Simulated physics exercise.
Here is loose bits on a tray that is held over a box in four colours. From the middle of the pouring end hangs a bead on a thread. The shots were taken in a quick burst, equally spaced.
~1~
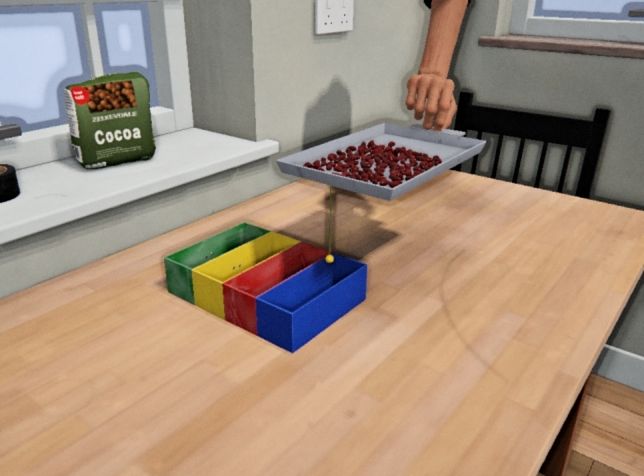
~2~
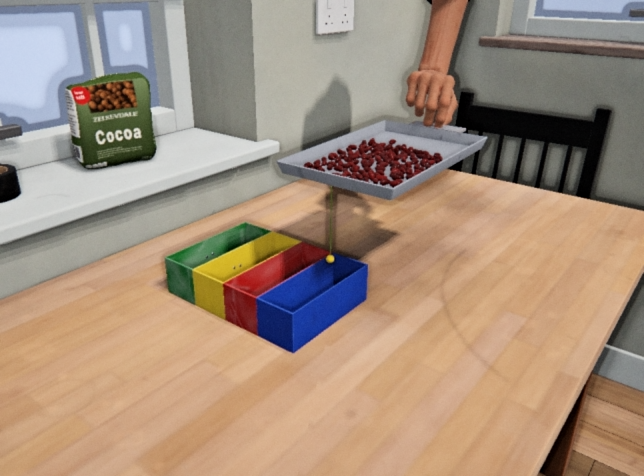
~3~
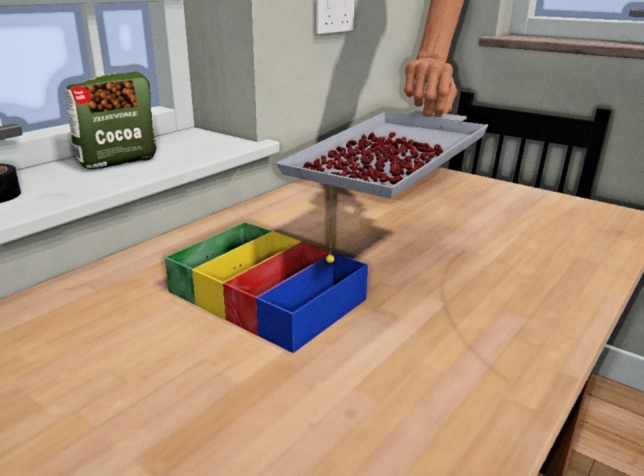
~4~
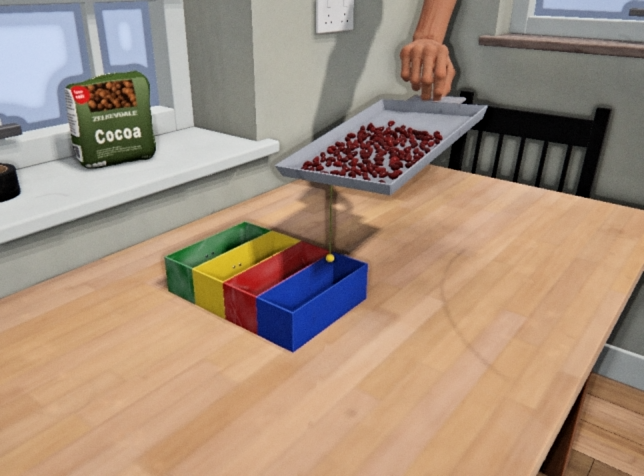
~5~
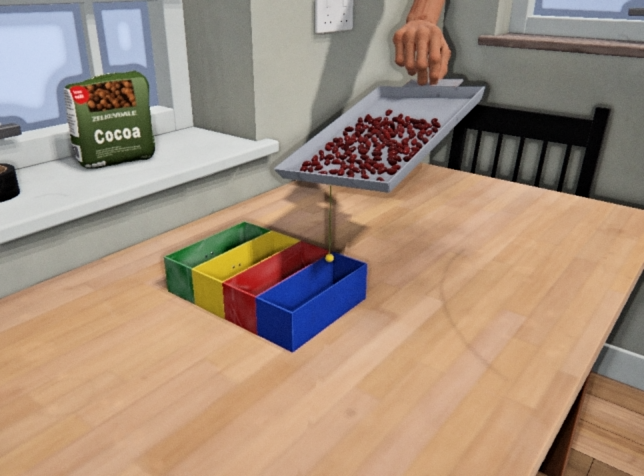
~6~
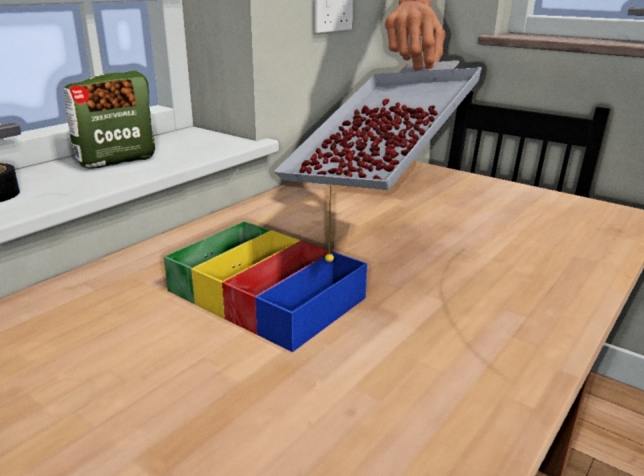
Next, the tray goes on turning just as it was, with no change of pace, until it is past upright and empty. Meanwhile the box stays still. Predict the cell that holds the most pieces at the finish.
I predict the red cell.
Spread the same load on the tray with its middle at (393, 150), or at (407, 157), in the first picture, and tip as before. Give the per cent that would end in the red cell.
Estimates in order: 60 percent, 50 percent.
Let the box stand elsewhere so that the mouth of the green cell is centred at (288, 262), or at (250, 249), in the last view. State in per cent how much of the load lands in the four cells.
60 %, 100 %.
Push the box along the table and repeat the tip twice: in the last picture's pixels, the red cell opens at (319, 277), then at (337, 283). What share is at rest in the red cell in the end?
First placement: Some 10 %; second placement: Some 0 %.
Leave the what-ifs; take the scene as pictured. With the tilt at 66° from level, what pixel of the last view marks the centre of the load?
The middle of the pieces sits at roughly (316, 155).
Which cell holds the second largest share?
The runner-up is the cell in yellow.
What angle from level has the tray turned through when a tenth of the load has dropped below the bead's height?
Roughly 85 degrees of turn.
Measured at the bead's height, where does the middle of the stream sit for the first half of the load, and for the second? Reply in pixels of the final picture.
(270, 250), then (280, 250).
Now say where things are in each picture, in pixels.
In the first frame, corners of the pouring end near (282, 160) and (391, 187), level; middle of the load near (380, 164), kidney beans; bead on its thread near (330, 259); green cell near (180, 278); yellow cell near (209, 291); red cell near (240, 306); blue cell near (275, 321).
In the second frame, corners of the pouring end near (282, 161) and (391, 187), level; middle of the load near (381, 163).
In the third frame, corners of the pouring end near (282, 162) and (391, 185), tipped barely, lowest at the left corner; middle of the load near (381, 158).
In the fourth frame, corners of the pouring end near (281, 164) and (389, 182), tipped a little, lowest at the left corner; middle of the load near (380, 151).
In the fifth frame, corners of the pouring end near (279, 167) and (387, 180), tipped clearly, lowest at the left corner; middle of the load near (377, 144).
In the sixth frame, corners of the pouring end near (279, 169) and (385, 178), tipped clearly, lowest at the left corner; middle of the load near (374, 138); green cell near (179, 277); yellow cell near (208, 290); red cell near (240, 305); blue cell near (274, 320).
Shortly afterwards, tray tipped steeply; all but a few on the tray; only a few falling or outside the box.
Next, tray tipped past a quarter turn; near a quarter on the tray; near a third in the red cell; near a quarter in the yellow cell; only a few in the blue cell; near a quarter falling or outside the box.
Some moments later, tray tipped past a quarter turn; near half in the red cell; near a third in the yellow cell; a little in the blue cell.
In the end, tray tipped past a quarter turn; near half in the red cell; near a third in the yellow cell; a little in the blue cell; none at all in the green cell.
